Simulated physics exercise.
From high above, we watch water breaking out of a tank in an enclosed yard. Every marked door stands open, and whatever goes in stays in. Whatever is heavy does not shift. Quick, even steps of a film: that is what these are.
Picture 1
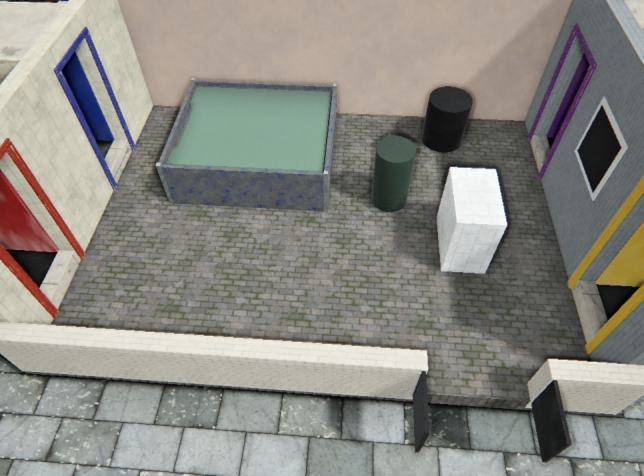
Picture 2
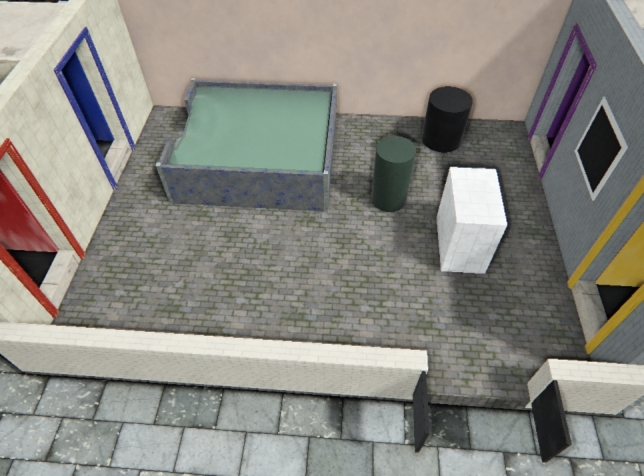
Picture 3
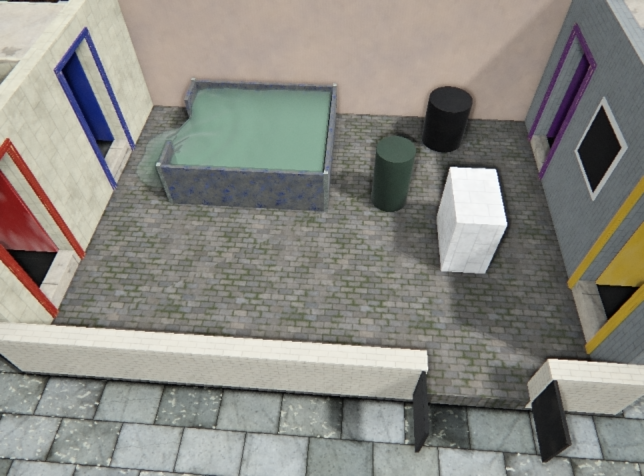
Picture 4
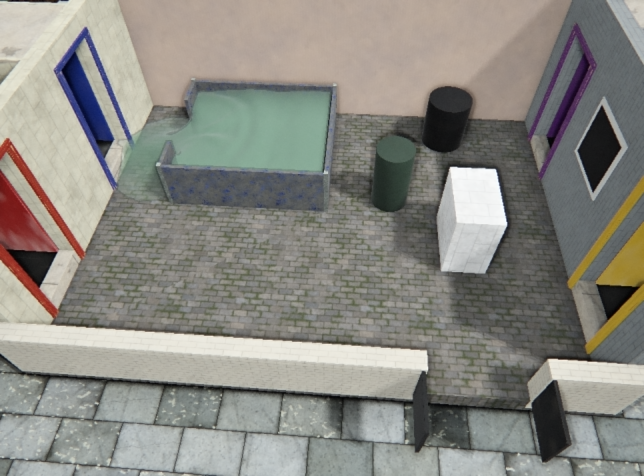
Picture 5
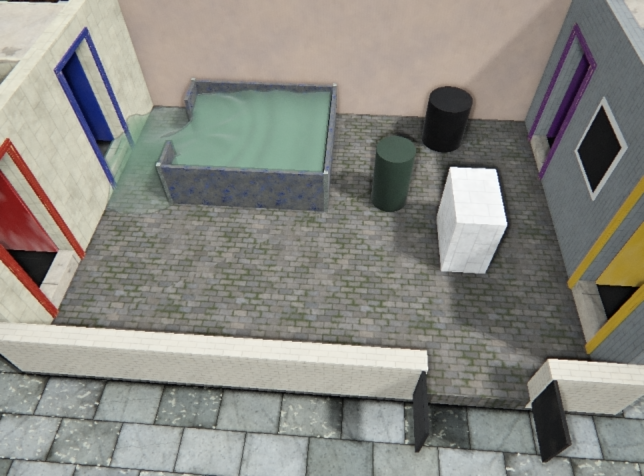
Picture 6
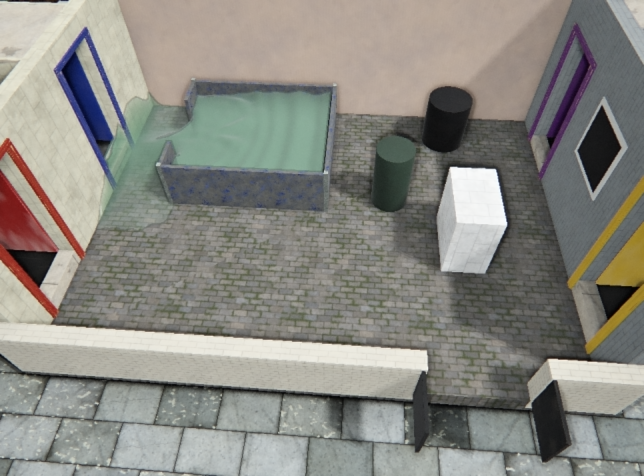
In the video, seen from above, a rectangular tank of green water in a paved, walled yard opens at its left side, and water spills out, reaching the wall with the blue-framed doorway and spreading forward along it.
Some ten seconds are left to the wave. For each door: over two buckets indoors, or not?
One by one: The red door is going to stay inside the allowance, the purple door is going to stay inside the allowance, the blue door is going to overshoot the allowance, the yellow door is going to stay inside the allowance.
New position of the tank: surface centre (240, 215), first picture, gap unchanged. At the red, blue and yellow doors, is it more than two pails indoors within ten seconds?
Taking the doors in order, the red door crosses the line, the blue door remains below and the yellow door remains below.
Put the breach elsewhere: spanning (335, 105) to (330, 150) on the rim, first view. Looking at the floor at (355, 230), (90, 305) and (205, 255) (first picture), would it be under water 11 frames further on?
Following the listed order, the three come out reached by the spill, not reached and not reached.
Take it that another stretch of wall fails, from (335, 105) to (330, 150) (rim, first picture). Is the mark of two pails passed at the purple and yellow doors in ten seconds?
Lab note - purple door tops the mark, yellow door stays short of it.
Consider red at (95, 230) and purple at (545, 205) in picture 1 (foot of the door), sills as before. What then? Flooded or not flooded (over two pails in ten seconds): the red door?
The red one falls short.
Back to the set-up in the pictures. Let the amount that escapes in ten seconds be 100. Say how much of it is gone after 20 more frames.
My guess would be around 70 percent.
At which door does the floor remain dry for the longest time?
Result: The yellow-painted one.
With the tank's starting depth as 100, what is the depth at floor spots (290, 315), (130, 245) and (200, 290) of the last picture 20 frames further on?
In the order asked, some 8, 10 and 4 in a hundred.
A moment on, water covers 15 % of the floor; the red door wet at the sill, nothing in, the purple door not reached, the blue door far over two buckets in, the yellow door not reached.
Next, water covers 25 % of the floor; the red door wet at the sill, nothing in, the purple door not reached, the blue door far over two buckets in, the yellow door not reached.
Then, water covers 45 % of the floor; the red door wet at the sill, nothing in, the purple door not reached, the blue door far over two buckets in, the yellow door not reached.
Later, water covers 85 % of the floor; the red door wet at the sill, nothing in, the purple door wet at the sill, nothing in, the blue door far over two buckets in, the yellow door wet at the sill, nothing in.
In the end, water covers 100 % of the floor; the red door wet at the sill, nothing in, the purple door wet at the sill, nothing in, the blue door far over two buckets in, the yellow door wet at the sill, nothing in.
